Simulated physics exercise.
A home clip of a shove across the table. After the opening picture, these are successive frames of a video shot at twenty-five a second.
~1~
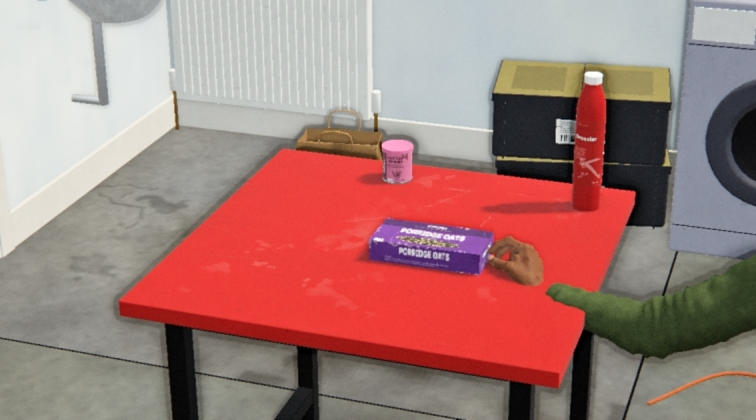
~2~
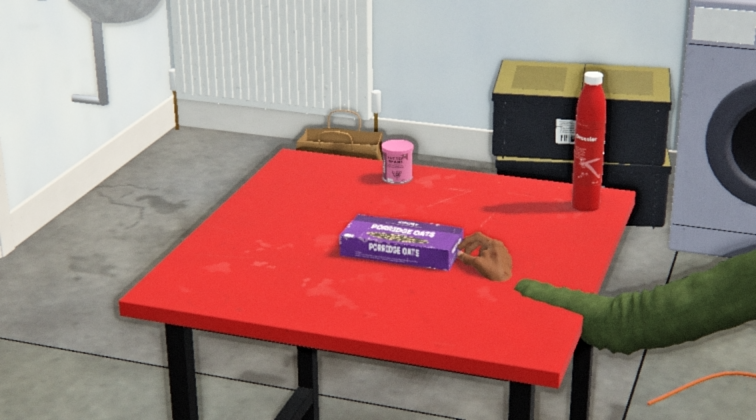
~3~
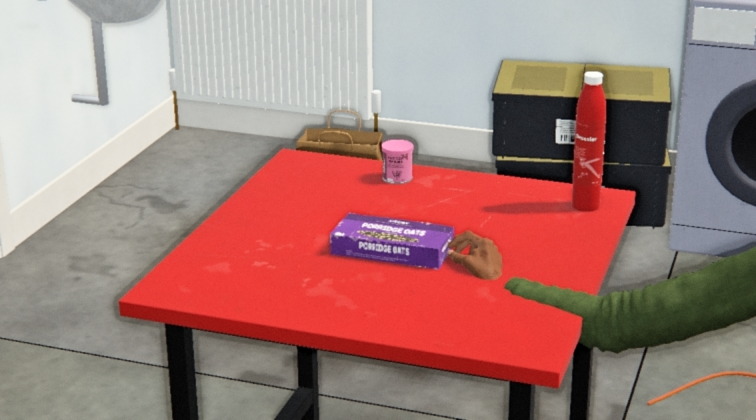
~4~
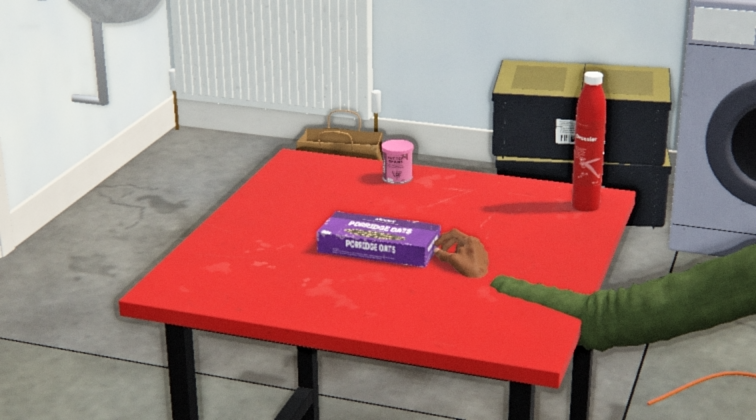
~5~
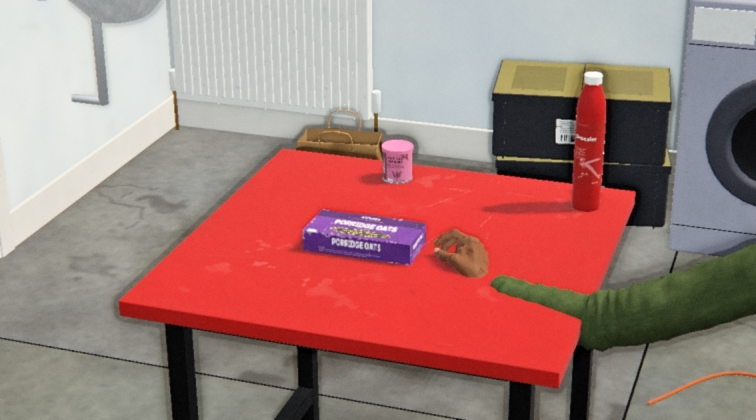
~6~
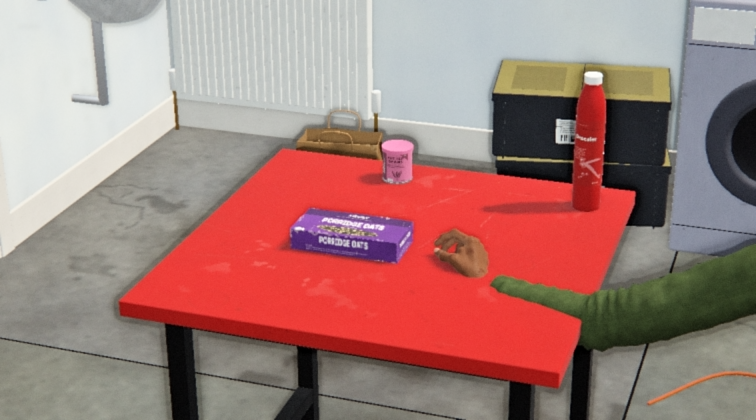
Purple porridge oats packet sliding left across a red table, pushed by a hand, then moving on after the hand stops.
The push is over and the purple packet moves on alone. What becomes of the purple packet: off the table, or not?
The purple packet is still on the table.
Then, 0.10 s later than the last frame, purple packet moved a little near (327, 232).
Then, 0.20 s later than the last frame, purple packet moved about its own width near (312, 229).
Then, 0.30 s later than the last frame, purple packet moved about its own width near (305, 228).
When it is over, moved from the start, purple packet. End places, in pixels of the last picture, purple packet near (305, 229).
